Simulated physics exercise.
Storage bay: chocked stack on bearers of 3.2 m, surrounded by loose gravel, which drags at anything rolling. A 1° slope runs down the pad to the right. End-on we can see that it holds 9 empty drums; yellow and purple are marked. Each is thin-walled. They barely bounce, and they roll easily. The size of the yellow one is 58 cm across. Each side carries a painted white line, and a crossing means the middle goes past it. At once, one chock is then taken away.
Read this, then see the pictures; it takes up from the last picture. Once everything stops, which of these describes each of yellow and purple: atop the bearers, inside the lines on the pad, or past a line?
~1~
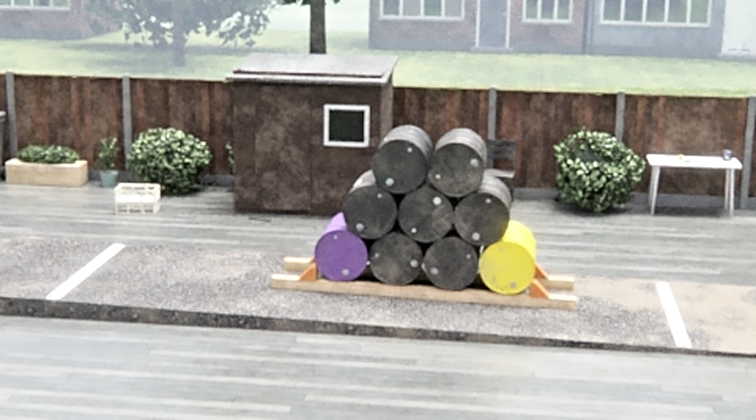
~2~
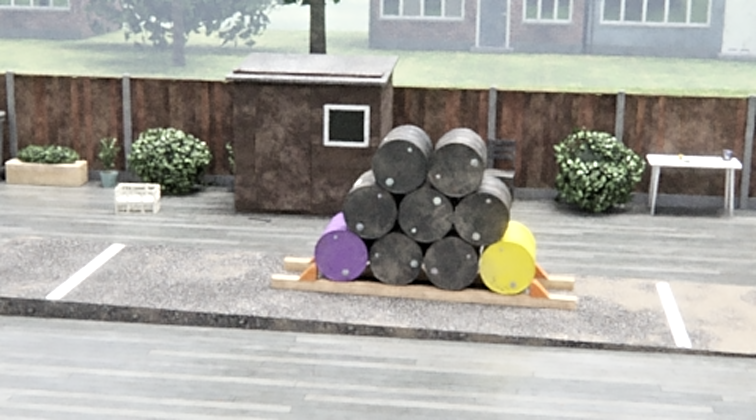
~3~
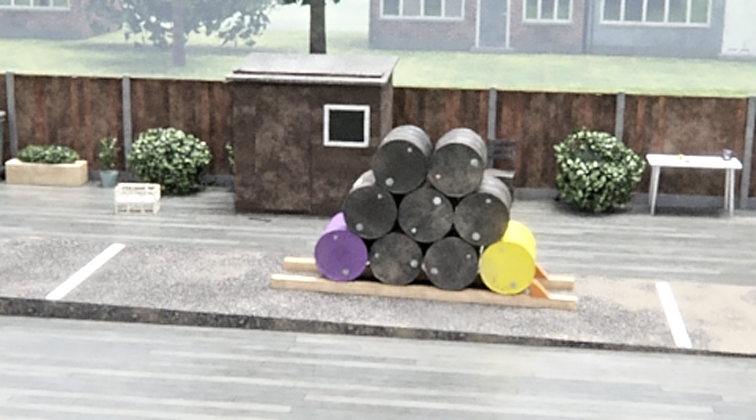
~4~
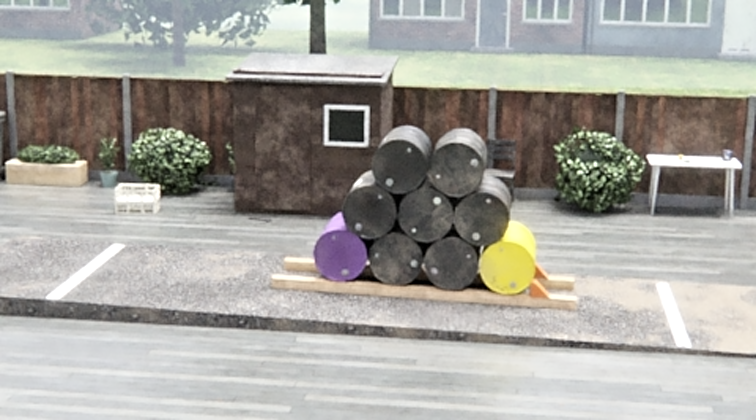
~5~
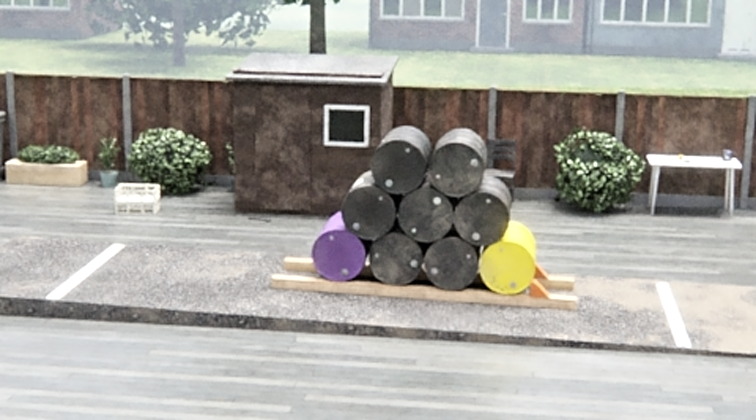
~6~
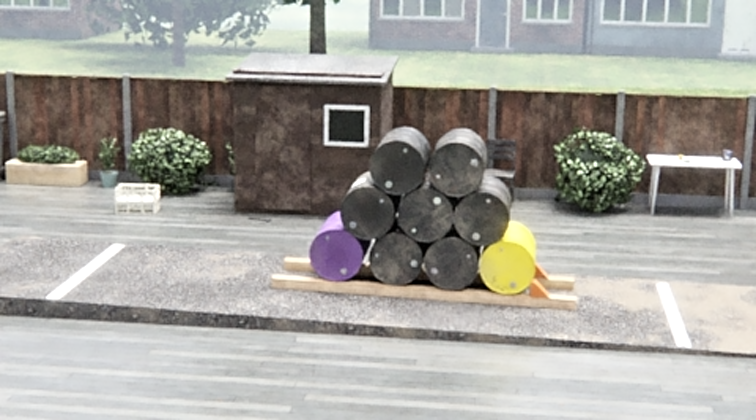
Once it all stops: Yellow drum - atop the bearers, purple - inside the lines on the pad.
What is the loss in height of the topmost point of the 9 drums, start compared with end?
Some 50 centimetres.
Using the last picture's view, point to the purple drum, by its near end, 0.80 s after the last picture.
(301, 254), more or less.
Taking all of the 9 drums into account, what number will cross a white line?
0 in total.
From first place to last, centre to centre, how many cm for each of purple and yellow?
Values - purple 200, yellow 0.
Then, 0.4 s past the sixth picture, yellow is on the bearers, 75 cm from the bearers' right end; purple is on the bearers, 55 cm from the bearers' left end, rolling left; 0 over a line so far.
Then, 0.8 s past the sixth picture, purple is on the bearers, 30 cm from the bearers' left end, rolling left; as before, yellow; 0 over a line so far.
Then, 1.3 s past the sixth picture, purple is off the bearers, 200 cm short of the left line, rolling left; as before, yellow; 0 over a line so far.
Finally (7.1 s after the last picture), yellow is on the bearers, 75 cm from the bearers' right end; purple is off the bearers, 85 cm short of the left line; 0 over a line so far.
